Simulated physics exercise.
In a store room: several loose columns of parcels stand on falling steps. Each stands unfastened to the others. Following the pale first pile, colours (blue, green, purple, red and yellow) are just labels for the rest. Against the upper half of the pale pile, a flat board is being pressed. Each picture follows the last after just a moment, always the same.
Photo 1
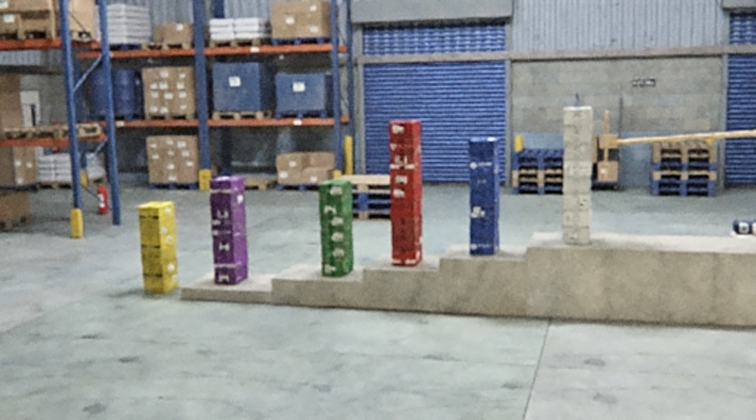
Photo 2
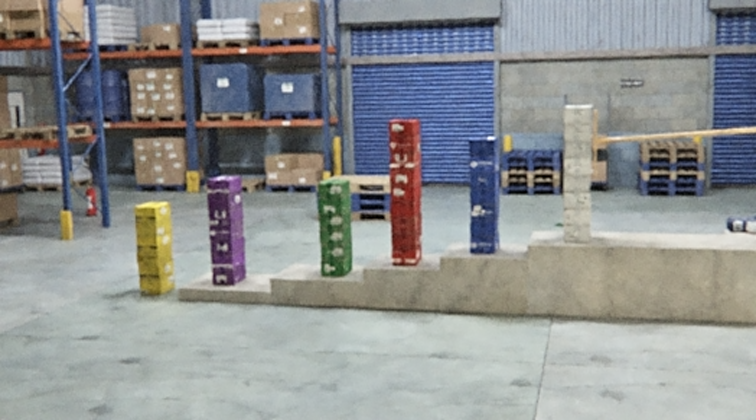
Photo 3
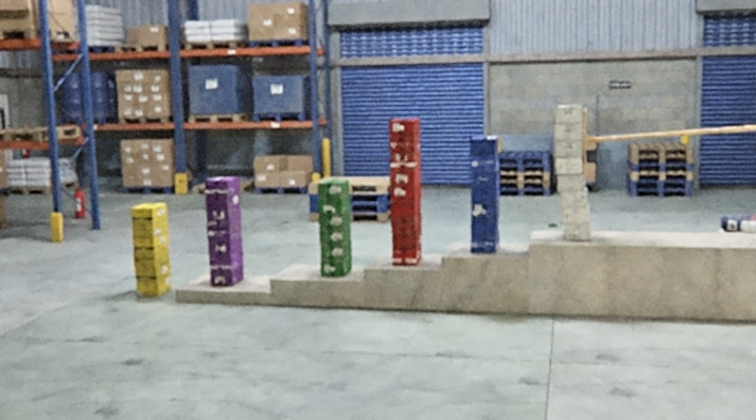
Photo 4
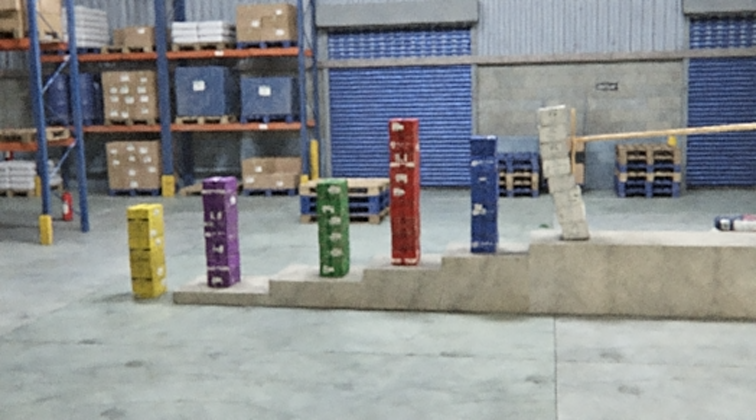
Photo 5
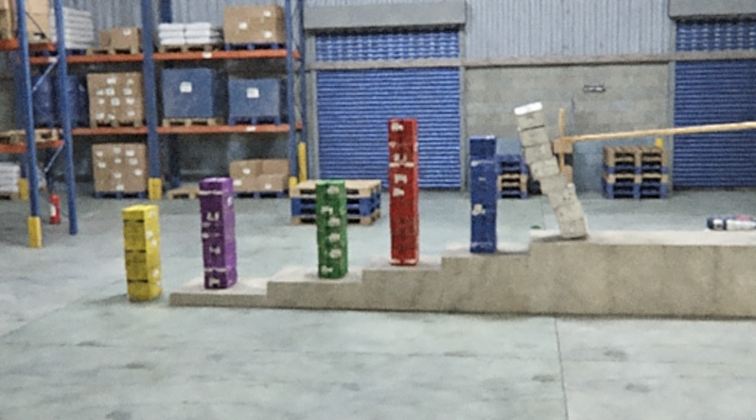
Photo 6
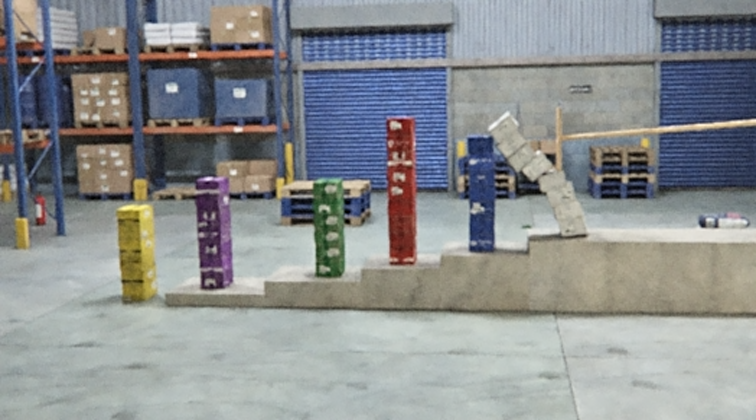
A pale stack of parcels leans left toward the blue one as a board pushes it.
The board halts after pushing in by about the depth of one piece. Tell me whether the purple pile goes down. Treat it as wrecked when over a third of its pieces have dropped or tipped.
It goes down.
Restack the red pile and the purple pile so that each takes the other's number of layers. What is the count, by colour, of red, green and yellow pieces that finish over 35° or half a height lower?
By colour, red 7, green 6, yellow 0.
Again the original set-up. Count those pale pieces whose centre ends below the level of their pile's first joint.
Of the pale pieces, the number is 4.
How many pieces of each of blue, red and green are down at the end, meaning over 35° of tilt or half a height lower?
Tally - blue: 7; red: 9; green: 5.
Just after the last frame, 4 of the pale pile down; none of the 7 purple parcels down (7 of 35 in all colours); top purple parcel unmoved; top red parcel tilted clearly.
A moment on, 4 of the pale pile down; none of the 7 purple parcels down (21 of 35 in all colours); top purple parcel tilted clearly; top blue parcel on its side.
When it is over, 4 of the pale pile down; 6 of the 7 purple parcels down (32 of 35 in all colours); top purple parcel on its side; top yellow parcel upside down. In pixels of the last frame, middles, top purple parcel near (163, 262).
